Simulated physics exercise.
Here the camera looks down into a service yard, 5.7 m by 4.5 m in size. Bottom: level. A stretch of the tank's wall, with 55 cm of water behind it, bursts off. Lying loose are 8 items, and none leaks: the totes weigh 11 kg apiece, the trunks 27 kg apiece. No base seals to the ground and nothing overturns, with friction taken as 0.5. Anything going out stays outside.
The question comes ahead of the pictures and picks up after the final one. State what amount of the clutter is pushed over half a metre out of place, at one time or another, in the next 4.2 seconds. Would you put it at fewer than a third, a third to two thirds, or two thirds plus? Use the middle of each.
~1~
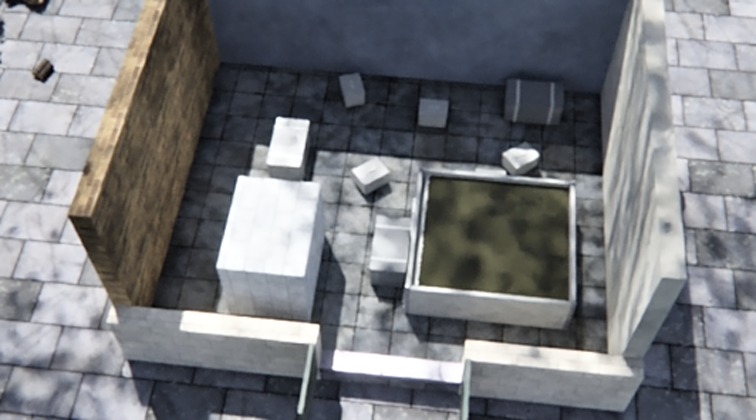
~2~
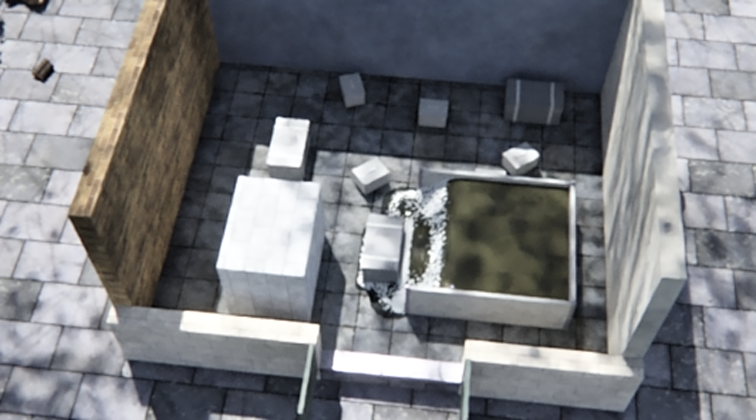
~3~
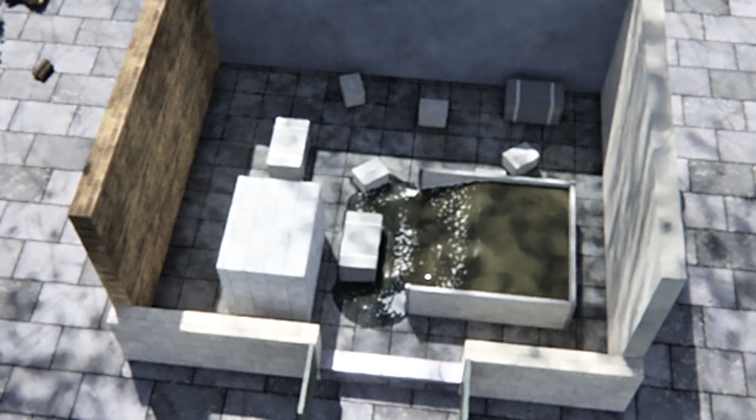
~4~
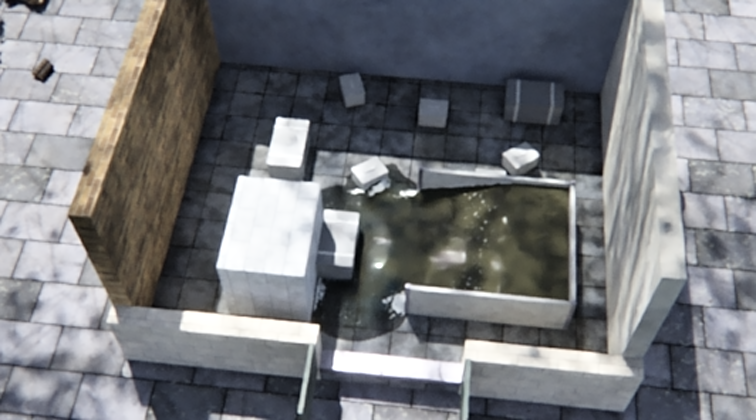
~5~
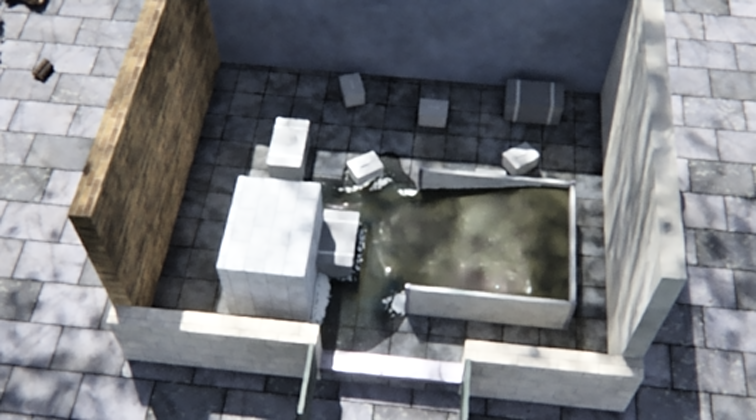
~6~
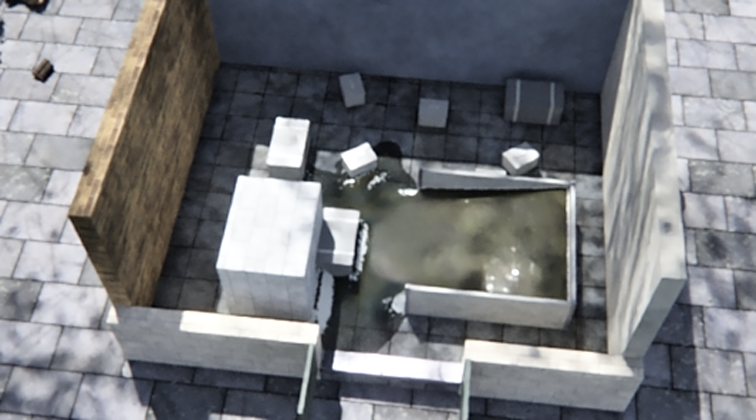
Middle third.
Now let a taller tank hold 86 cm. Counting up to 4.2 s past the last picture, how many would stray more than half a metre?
Then 6 of them.
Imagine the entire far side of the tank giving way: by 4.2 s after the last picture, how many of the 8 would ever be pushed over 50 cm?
You'd get 6 in that case.
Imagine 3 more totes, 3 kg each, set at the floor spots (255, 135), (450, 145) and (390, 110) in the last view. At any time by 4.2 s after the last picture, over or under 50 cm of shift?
Above, below, above.
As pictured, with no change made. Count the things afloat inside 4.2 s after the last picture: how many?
That would be 3 of them.
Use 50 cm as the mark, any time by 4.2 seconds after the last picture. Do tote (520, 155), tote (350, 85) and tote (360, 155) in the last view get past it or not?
The first is inside the limit, the second beyond the limit, and the third beyond the limit.
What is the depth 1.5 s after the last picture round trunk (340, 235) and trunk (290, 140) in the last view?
I'd estimate 20 cm for the first and 9 cm for the second.
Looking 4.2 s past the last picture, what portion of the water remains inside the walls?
Somewhere near 80 percent, give or take.
Then, 0.4 s after the last picture 2 of 8 are over 50 cm from their spots; 1 afloat.
Then, 1.5 s after the last picture 3 of 8 are over 50 cm from their spots; 1 afloat.
Then, 2.8 s after the last picture 3 of 8 are over 50 cm from their spots; 2 afloat.
Then, 4.2 s after the last picture 4 of 8 are over 50 cm from their spots, and 4 have been at some point; 3 afloat.
